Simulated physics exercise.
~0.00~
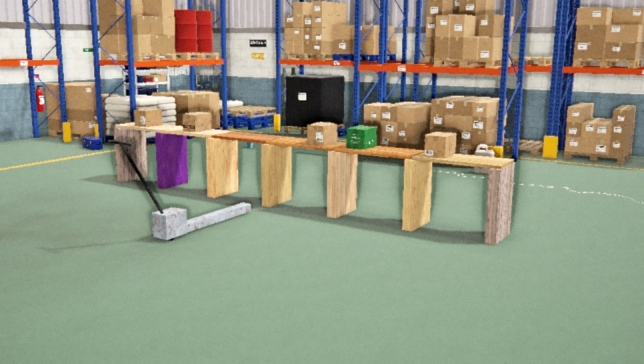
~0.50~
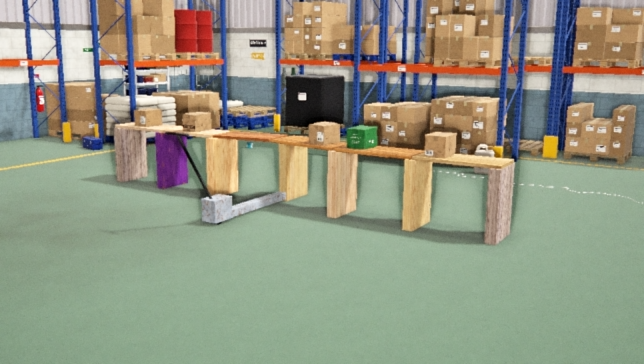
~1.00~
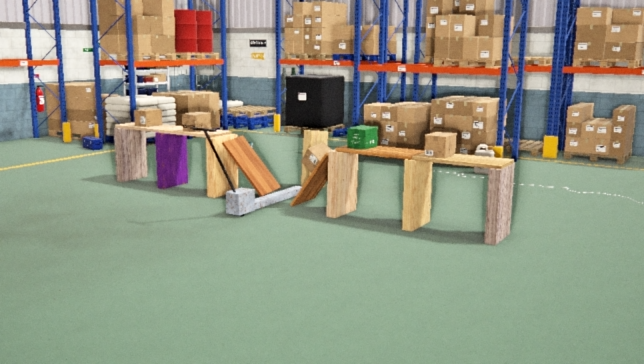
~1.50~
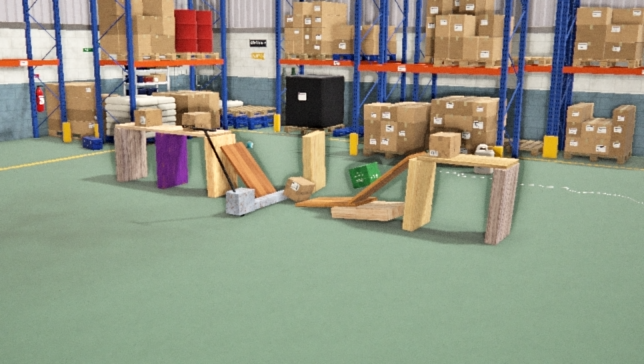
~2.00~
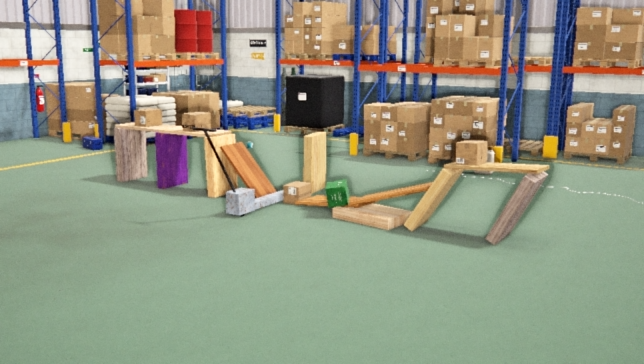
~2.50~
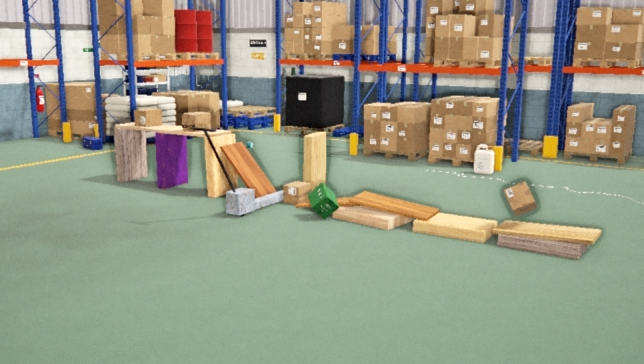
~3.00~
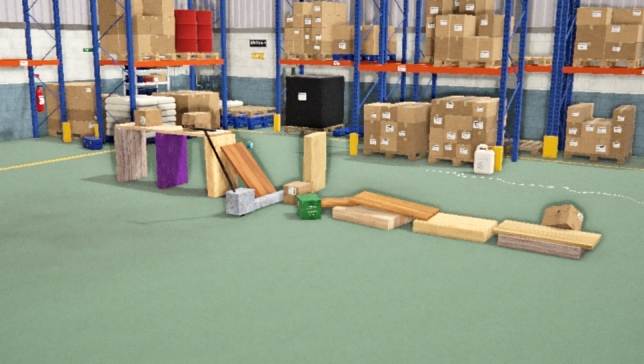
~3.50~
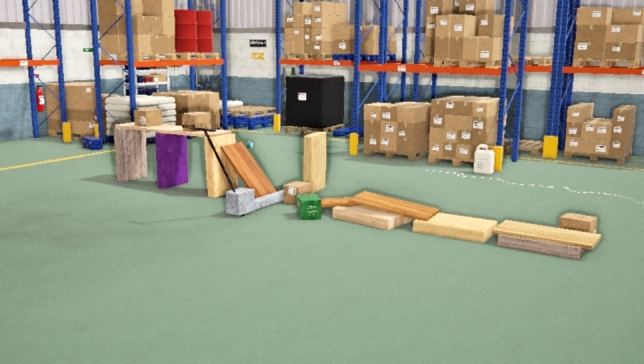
A long row of wooden uprights bridged by boards, with brown cartons and a green one on top, stands on a warehouse's green floor, seen by a still camera facing blue-and-orange racking. A low grey jack at the left slides right to the base of an upright near the middle. The boards there drop, and a brown carton falls between them. The collapse spreads right as uprights topple, the green carton tumbles forward, and another carton drops at the far right. Finally the right side lies flat, the green carton upside down, while the purple upright still stands at left.
